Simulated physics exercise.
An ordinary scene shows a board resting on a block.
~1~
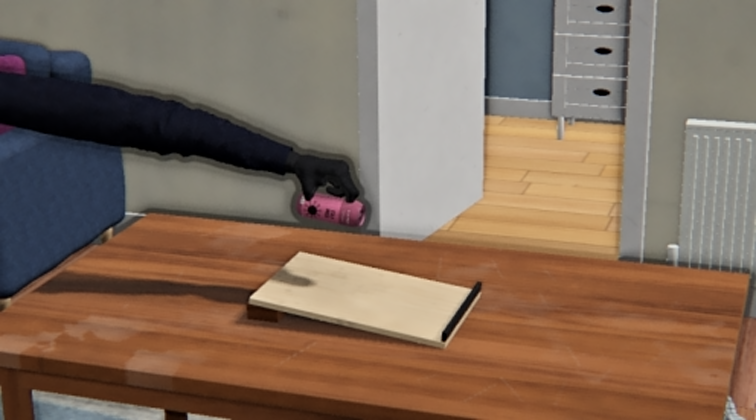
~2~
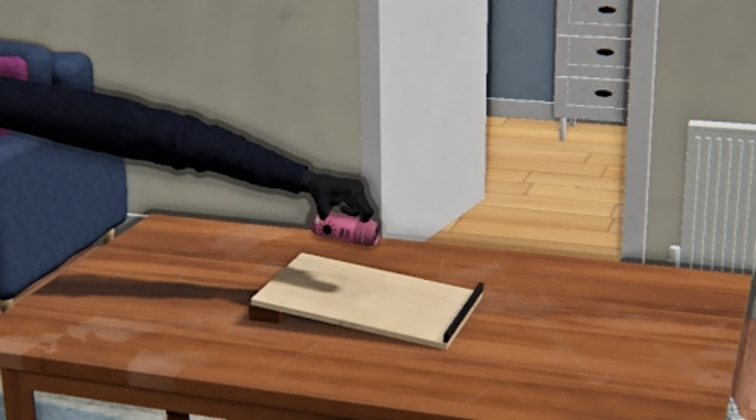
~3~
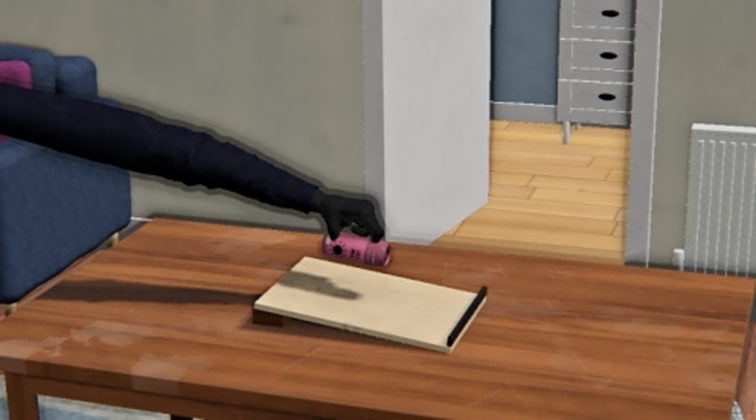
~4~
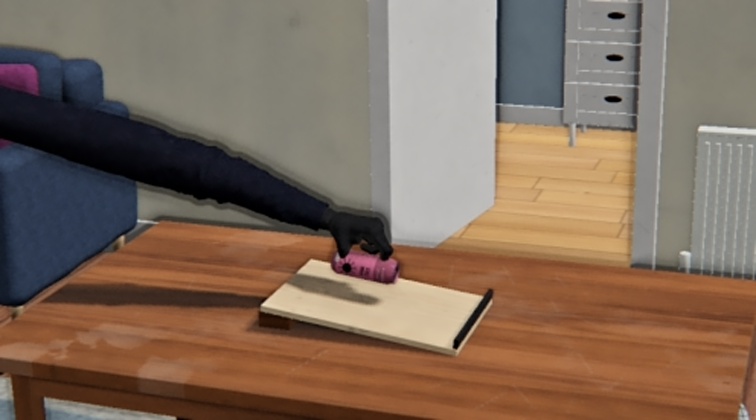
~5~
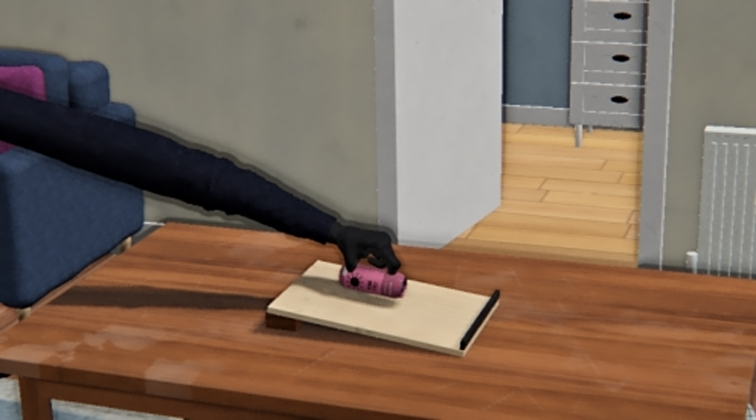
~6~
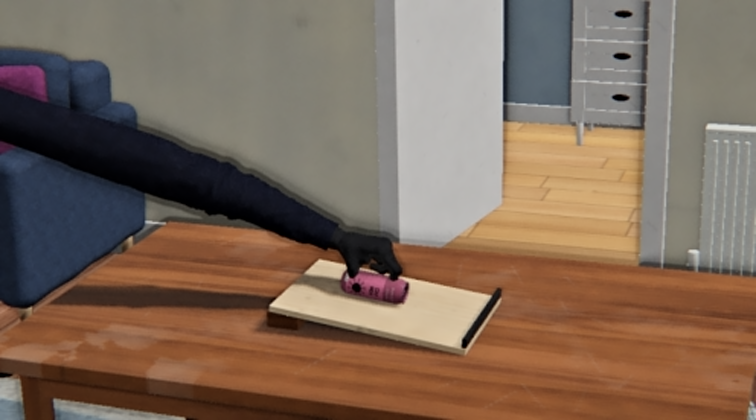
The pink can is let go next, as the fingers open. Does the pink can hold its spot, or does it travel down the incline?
Basically it doesn't shift once it's let go.
Then, 0.20 s later than the last frame, all is still.
Then, 0.50 s later than the last frame, pink can resting near (374, 286).
When it is over, it is as before. End places, in pixels of the last picture, pink can near (374, 286). The pink can stays where it is put.
